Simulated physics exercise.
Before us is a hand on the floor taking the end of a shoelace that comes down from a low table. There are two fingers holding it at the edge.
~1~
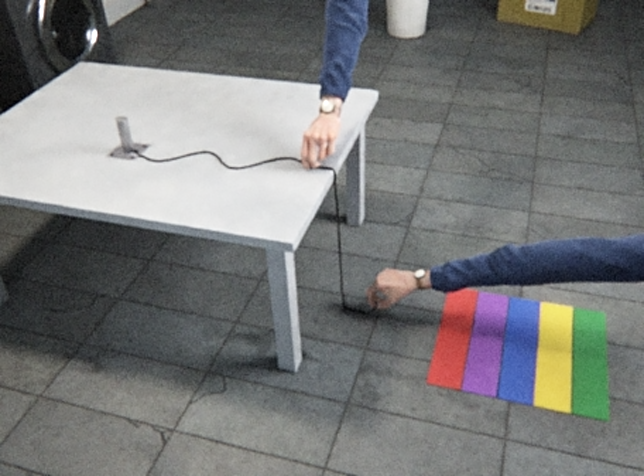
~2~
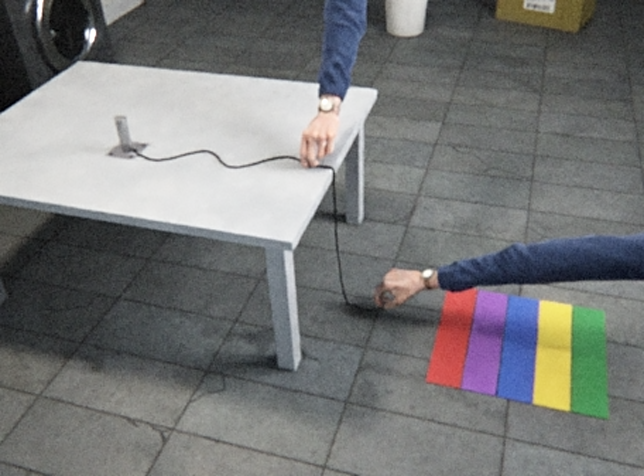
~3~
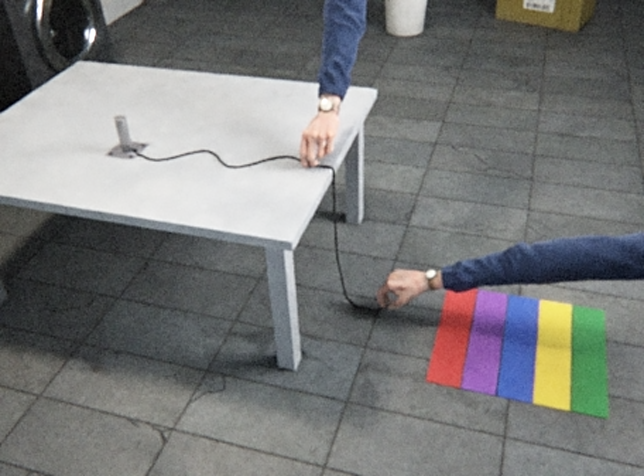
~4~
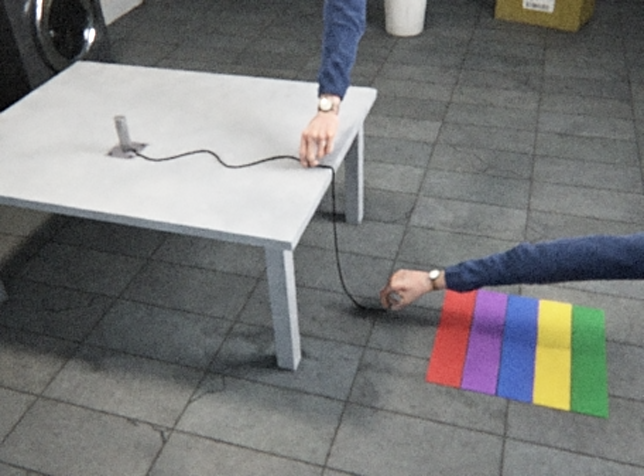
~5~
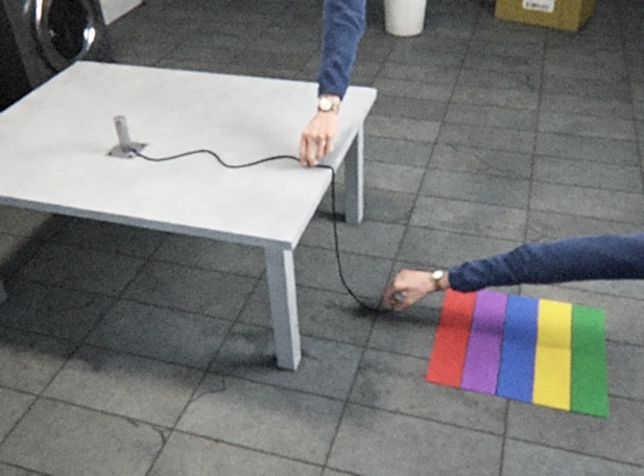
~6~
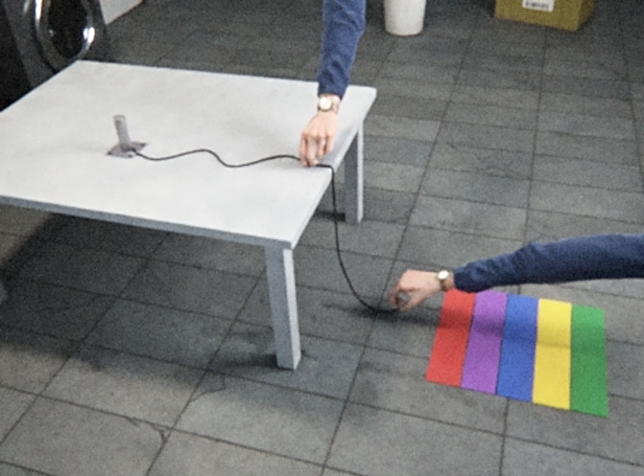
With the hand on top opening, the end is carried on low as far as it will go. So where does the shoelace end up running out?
Over blue.
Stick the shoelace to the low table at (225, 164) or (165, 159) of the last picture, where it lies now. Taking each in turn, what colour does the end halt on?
In order: Purple, then blue.
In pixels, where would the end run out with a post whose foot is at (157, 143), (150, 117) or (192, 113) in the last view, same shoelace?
Try by try, about (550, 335), (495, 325) and (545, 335).
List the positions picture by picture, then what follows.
The first picture shows end (376, 305); red (447, 367); purple (482, 374); blue (517, 381); yellow (553, 388); green (590, 396).
The second picture shows end (384, 305); shoelace through (157, 160) (218, 157) (276, 158) (334, 180) (336, 236) (343, 289).
The third picture shows end (387, 305).
The fourth picture shows end (390, 306); shoelace through (157, 160) (217, 157) (276, 158) (333, 180) (335, 236) (345, 289).
The fifth picture shows end (394, 306).
The sixth picture shows end (399, 307); shoelace through (156, 159) (217, 156) (275, 157) (333, 179) (337, 235) (353, 290).
A little later, end near (467, 319); over red.
Next, end near (501, 325); over purple.
When it is tight, end near (520, 328); over blue. The end stops over the blue strip.
